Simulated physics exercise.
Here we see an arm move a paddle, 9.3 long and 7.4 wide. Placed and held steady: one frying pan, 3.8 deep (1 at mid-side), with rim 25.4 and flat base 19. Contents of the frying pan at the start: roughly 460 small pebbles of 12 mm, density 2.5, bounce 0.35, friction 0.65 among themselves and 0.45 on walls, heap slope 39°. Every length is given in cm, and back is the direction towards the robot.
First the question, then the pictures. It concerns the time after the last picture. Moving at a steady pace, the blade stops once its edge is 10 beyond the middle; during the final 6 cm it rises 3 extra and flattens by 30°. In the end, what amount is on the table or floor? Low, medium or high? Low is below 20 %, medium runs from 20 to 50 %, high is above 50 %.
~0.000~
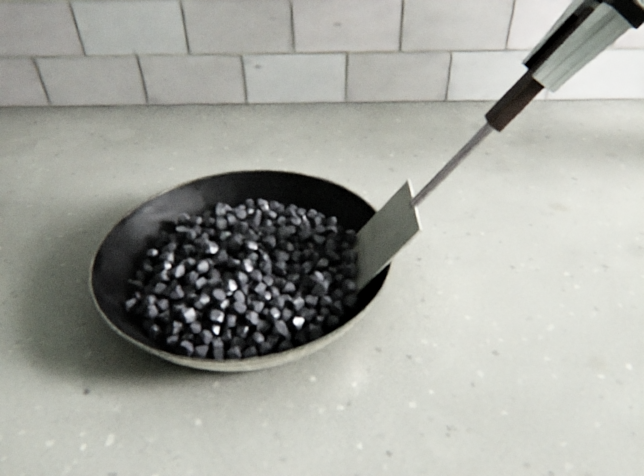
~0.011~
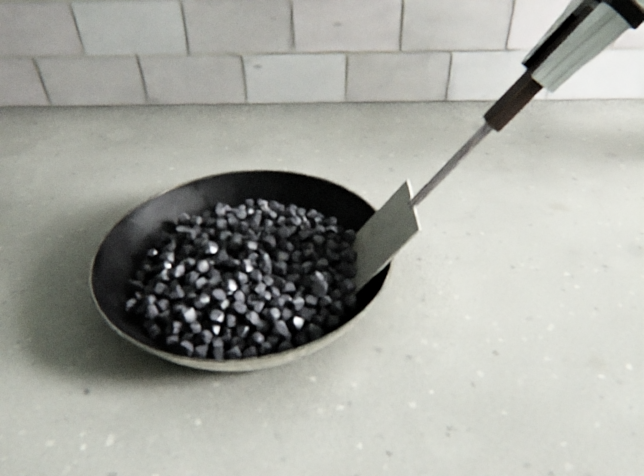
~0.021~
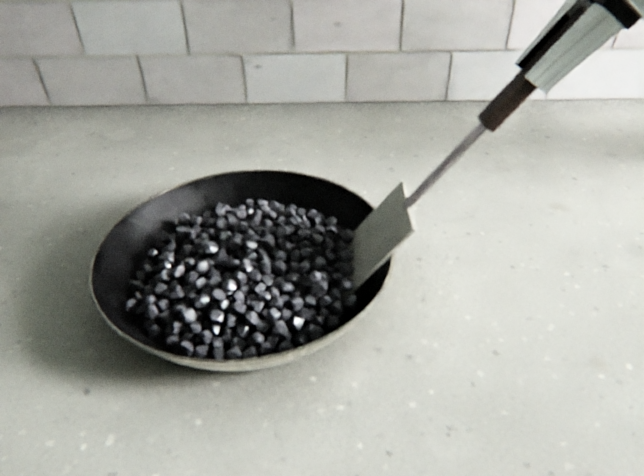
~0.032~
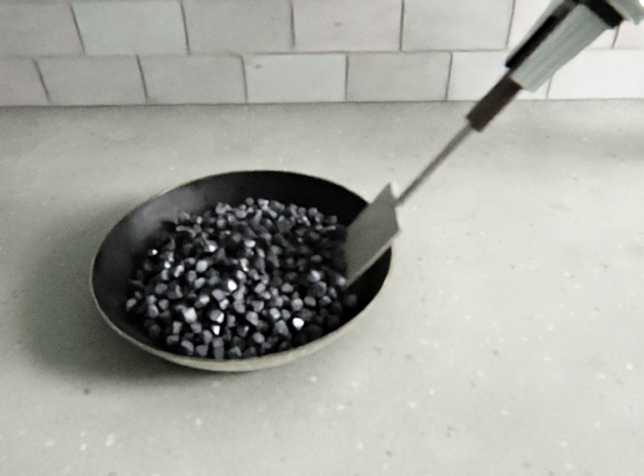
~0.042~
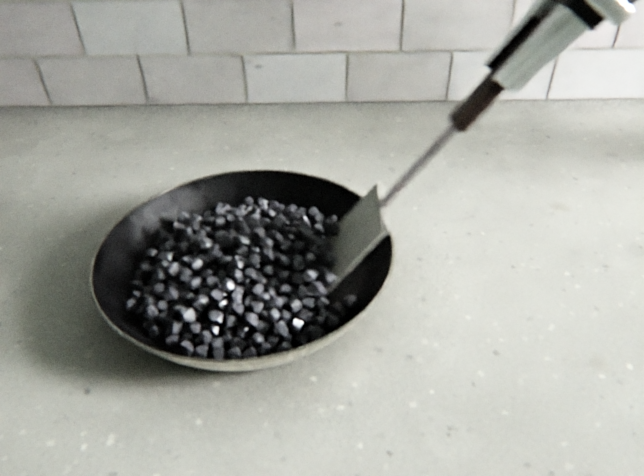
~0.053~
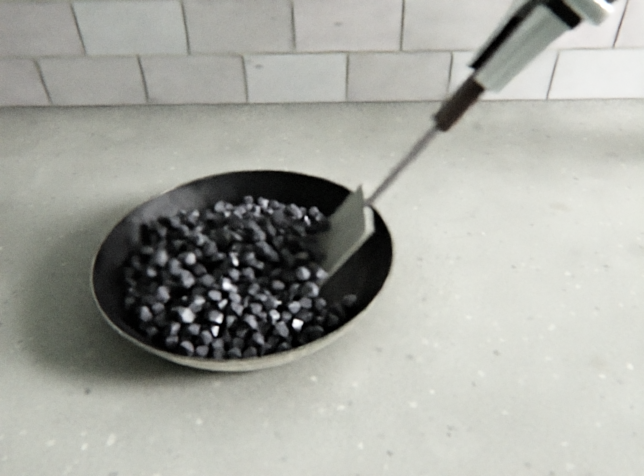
The share is medium, from 20 to 50 %.
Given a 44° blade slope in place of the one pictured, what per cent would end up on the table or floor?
In that case, around 35 percent would end up on the table or floor.
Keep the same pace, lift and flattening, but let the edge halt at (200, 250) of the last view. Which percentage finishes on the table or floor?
My guess is roughly 10 percent.
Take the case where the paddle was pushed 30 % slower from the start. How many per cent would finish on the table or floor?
30 per cent, about.
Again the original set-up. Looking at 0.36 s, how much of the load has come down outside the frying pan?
Some 25 per cent of the load.
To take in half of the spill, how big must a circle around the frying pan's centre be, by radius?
I reckon close to 28 centimetres.
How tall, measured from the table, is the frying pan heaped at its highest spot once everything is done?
Top of the heap: Roughly 4.0 cm above the table top.
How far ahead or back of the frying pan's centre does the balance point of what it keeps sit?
Some 3.0 cm ahead of the centre.
By 0.10 s, sloping 54°, highest piece 7 above the table; 455 in the frying pan.
By 0.14 s, sloping 48°, highest piece 7 above the table; 450 in the frying pan, 5 on the blade or in flight.
By 0.36 s, sloping 24°, highest piece 14 above the table; 289 in the frying pan, 113 on the table or floor, 53 on the blade or in flight.
By 1.41 s, sloping 24°, highest piece 4 above the table; 288 in the frying pan, 167 on the table or floor.
Final count, 288 in the frying pan, 167 on the table or floor. That is 37 % on the table or floor.
